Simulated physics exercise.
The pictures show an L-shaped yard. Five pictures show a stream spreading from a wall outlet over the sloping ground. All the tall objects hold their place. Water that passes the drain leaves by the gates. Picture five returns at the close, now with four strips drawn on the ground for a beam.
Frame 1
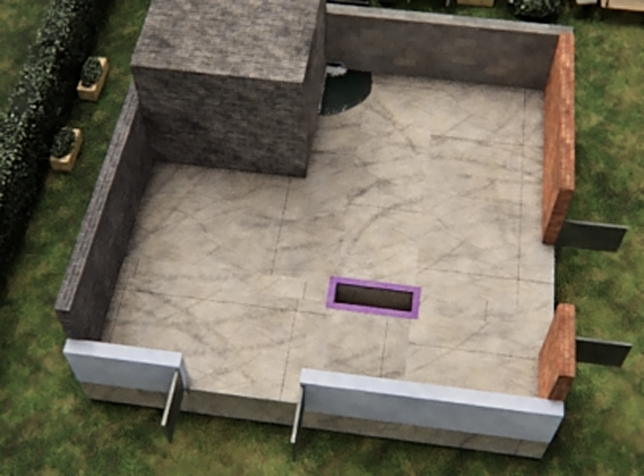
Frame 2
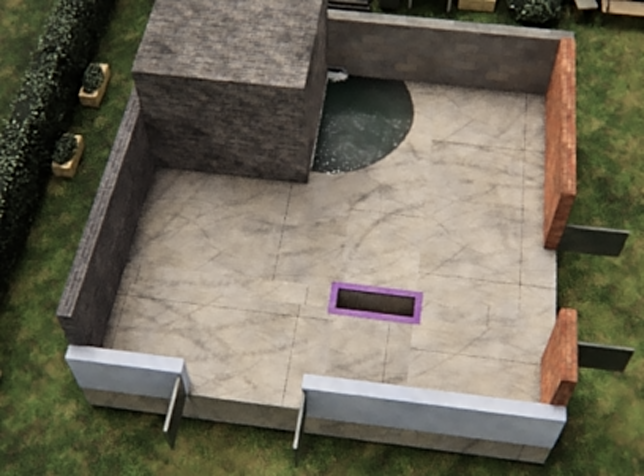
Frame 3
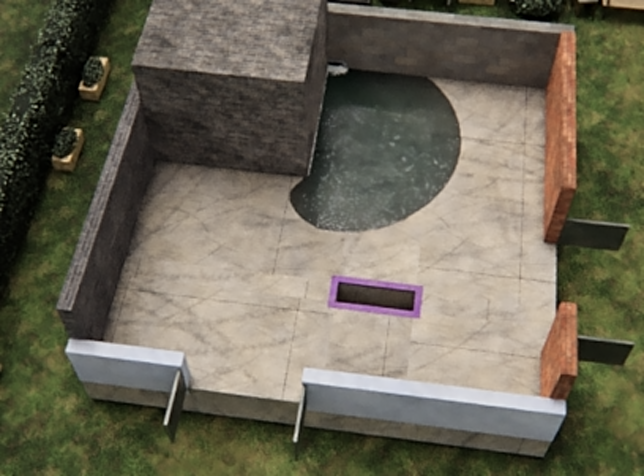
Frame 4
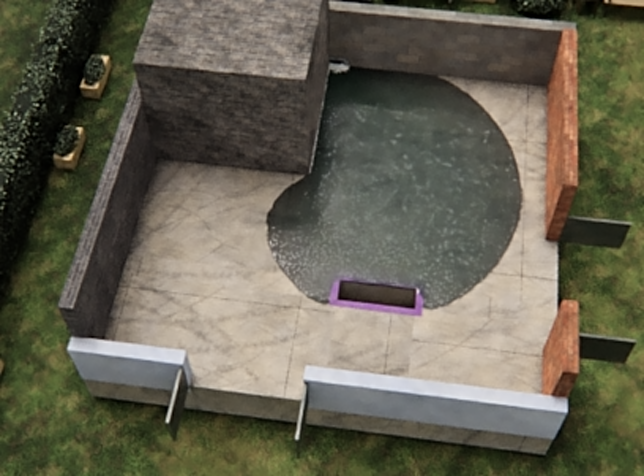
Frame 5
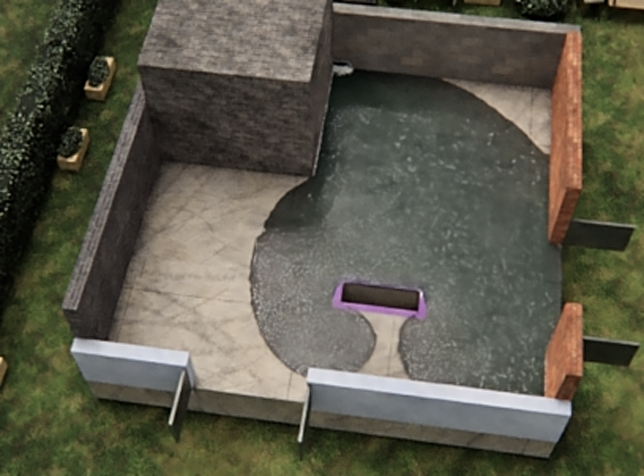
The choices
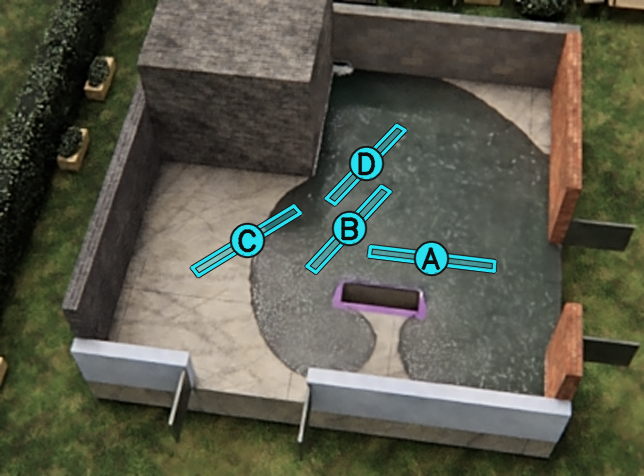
The clip opens on a walled, L-shaped yard with a small puddle of dark water beside the block at the back. The water spreads outward across the pale floor, reaching the purple-edged drain, then wraps around it, leaving a dry strip just below, and touches the front and right walls.
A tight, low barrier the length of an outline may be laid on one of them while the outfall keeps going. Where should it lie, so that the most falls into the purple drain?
Use spot C.
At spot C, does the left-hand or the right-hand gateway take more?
The right gate.
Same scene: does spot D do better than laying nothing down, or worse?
Worse.
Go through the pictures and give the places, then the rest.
In the first picture, outfall at (334, 65); purple drain at (374, 298); open gate at (540, 296); open gate at (246, 383); front seen at (336, 107), 2 % of the ground wet; purple drain still dry.
In the second picture, front seen at (322, 168), 9 % of the ground wet; purple drain still dry.
In the third picture, front seen at (378, 224), 21 % of the ground wet; purple drain still dry.
In the fourth picture, front seen at (465, 290), 40 % of the ground wet; purple drain taking water.
In the fifth picture, front seen at (545, 358), 60 % of the ground wet; purple drain taking water.
On the marked copy, A from (369, 251) to (494, 266); B from (311, 269) to (385, 189); C from (195, 271) to (297, 209); D from (330, 201) to (400, 127).
With A, about 14 % of the stream goes into the purple drain, about 81 % out by the gates.
With B, about 17 % of the stream goes into the purple drain, about 82 % out by the gates.
With C, about 38 % of the stream goes into the purple drain, about 61 % out by the gates.
With D, about 19 % of the stream goes into the purple drain, about 80 % out by the gates.
